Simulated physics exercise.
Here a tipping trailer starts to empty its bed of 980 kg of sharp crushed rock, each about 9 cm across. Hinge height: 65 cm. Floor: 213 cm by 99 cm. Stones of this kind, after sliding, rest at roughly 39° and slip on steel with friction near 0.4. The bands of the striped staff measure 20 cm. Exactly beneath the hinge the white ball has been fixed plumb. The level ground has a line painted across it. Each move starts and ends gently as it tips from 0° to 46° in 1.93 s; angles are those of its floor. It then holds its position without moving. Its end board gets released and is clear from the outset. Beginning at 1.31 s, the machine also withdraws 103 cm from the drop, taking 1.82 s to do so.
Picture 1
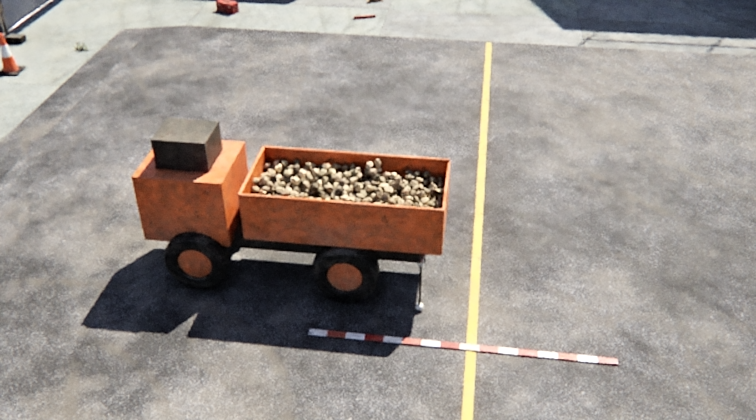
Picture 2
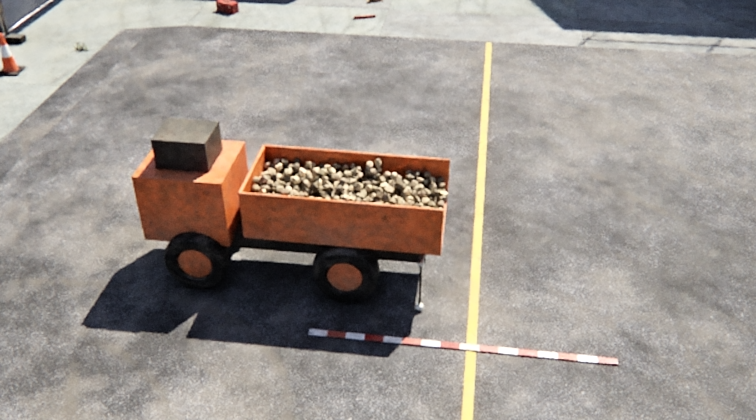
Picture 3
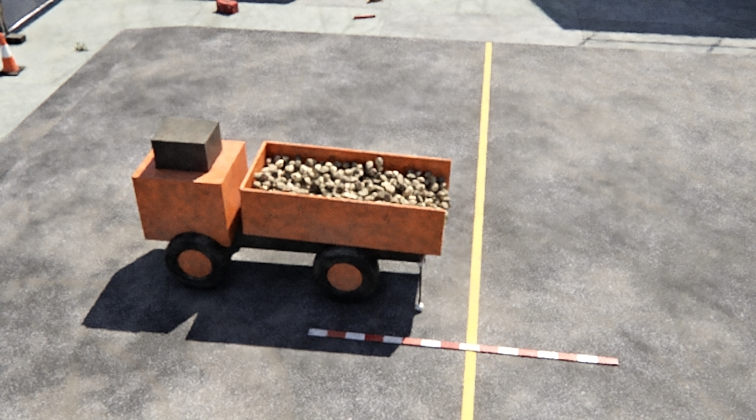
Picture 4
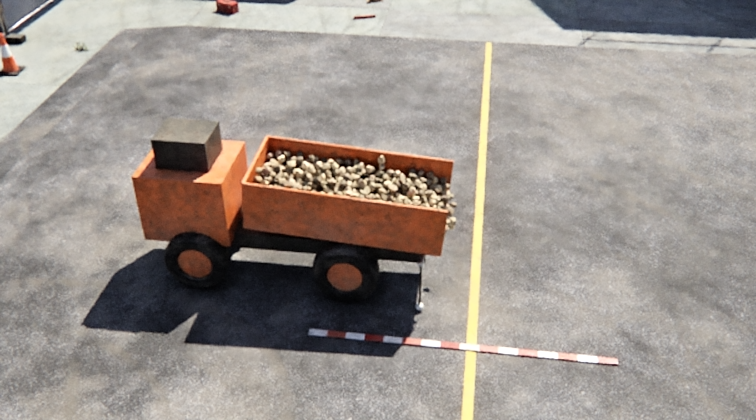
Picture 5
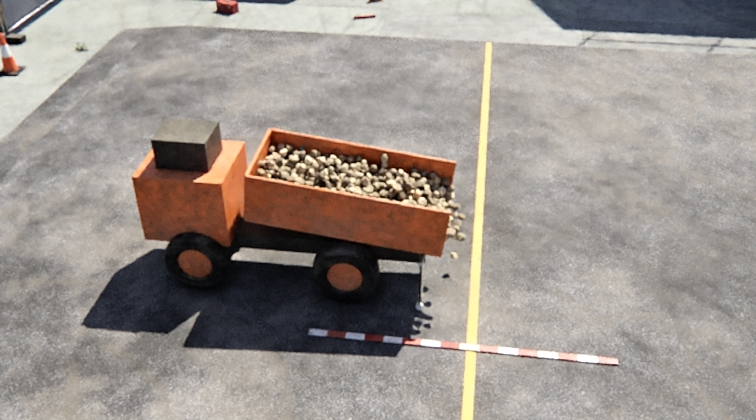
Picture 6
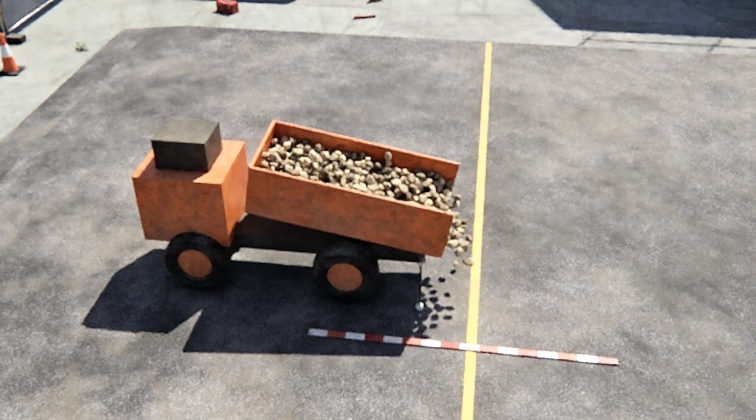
On grey tarmac, an orange truck's bed tilts slightly and some stones drop off its right end.
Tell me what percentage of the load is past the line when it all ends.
I would put it at 45 %.
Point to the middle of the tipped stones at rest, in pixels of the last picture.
Their middle ends up near (468, 275).
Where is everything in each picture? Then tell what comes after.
In the first frame, the bed is at 0°, its lip at (441, 255); the top of the load is at (340, 171).
In the second frame, the bed is at 1°, its lip at (441, 255); the top of the load is at (342, 172).
The third frame shows lip at (441, 255), floor tilted 2°, highest stones at (331, 169).
The fourth frame shows lip at (441, 256), floor tilted 4°, highest stones at (302, 163); 1 % has left.
In the fifth frame, the bed is at 7°, its lip at (441, 257); the top of the load is at (287, 159); 2 % has left.
In the sixth frame, the bed is at 11°, its lip at (442, 258); the top of the load is at (282, 151); 3 % has left.
A little later the floor is at 39°; 76 % in the bed, 17 % short of the line, 7 % past the line; the foremost stones are at (518, 275).
Then the floor is at 46°; 9 % in the bed, 58 % short of the line, 32 % past the line; the foremost stones are at (549, 276).
Later still the floor is at 46°; 0 % in the bed, 57 % short of the line, 43 % past the line; the foremost stones are at (578, 300).
In the end the floor is at 46°; 0 % in the bed, 57 % short of the line, 43 % past the line; the foremost stones are at (578, 300).
